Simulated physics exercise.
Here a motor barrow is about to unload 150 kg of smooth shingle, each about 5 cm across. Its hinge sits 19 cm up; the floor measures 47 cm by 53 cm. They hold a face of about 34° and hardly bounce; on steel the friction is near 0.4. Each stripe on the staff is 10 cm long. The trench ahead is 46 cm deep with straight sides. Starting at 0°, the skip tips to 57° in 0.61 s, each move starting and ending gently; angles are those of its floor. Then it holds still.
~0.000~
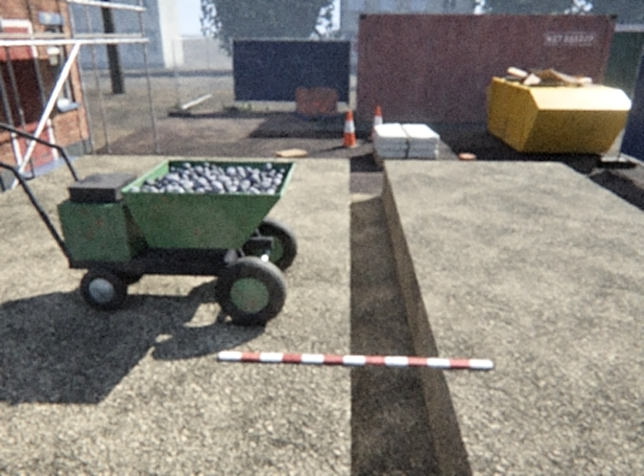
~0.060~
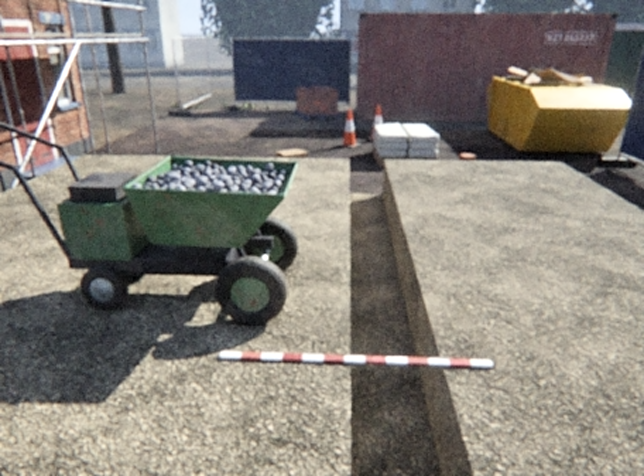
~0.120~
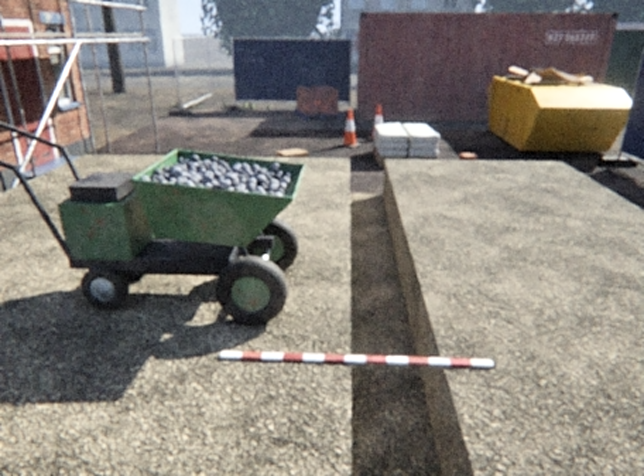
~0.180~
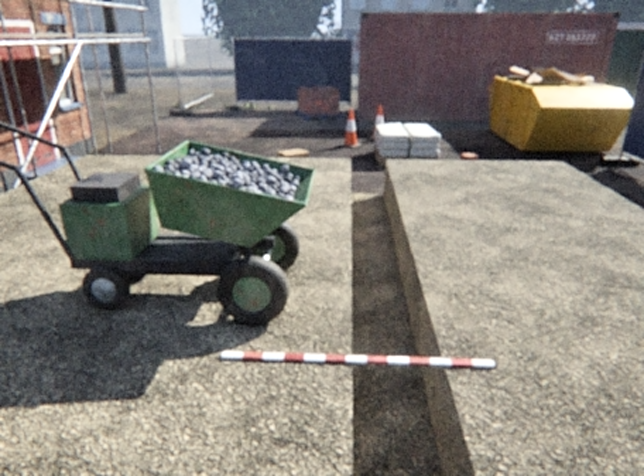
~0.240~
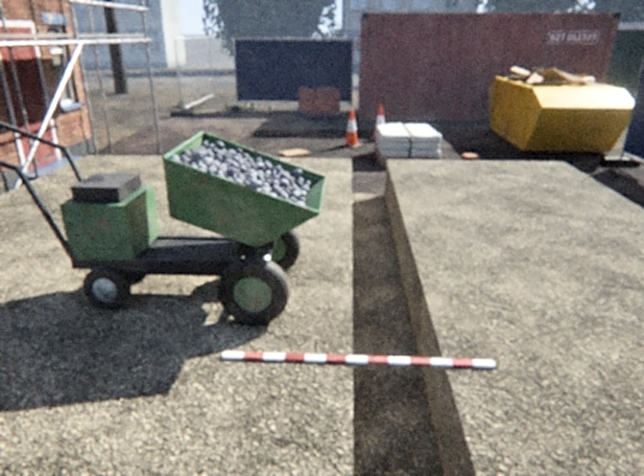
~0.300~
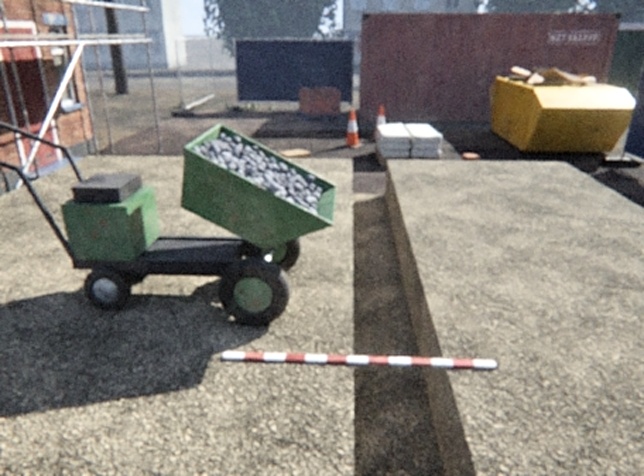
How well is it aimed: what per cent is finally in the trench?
Some 62 per cent of it.
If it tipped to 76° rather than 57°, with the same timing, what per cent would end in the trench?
Then about 85 per cent.
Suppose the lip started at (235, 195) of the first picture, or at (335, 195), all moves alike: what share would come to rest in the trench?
About 60 and 25 per cent.
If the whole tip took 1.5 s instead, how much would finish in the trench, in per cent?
In that case some 75 per cent.
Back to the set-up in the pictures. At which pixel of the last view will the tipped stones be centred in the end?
Their middle is at about (399, 356).
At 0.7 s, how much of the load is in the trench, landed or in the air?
Some 15 per cent.
After 0.5 s the floor is at 48°; 100 % in the skip; the foremost stones are at (340, 221).
After 0.7 s the floor is at 57°; 87 % in the skip, 13 % in the trench; the foremost stones are at (406, 278).
After 1.1 s the floor is at 57°; 47 % in the skip, 38 % in the trench, 15 % past the trench; the foremost stones are at (514, 296).
After 3.0 s the floor is at 57°; 22 % in the skip, 62 % in the trench, 16 % past the trench; the foremost stones are past the picture's edge.
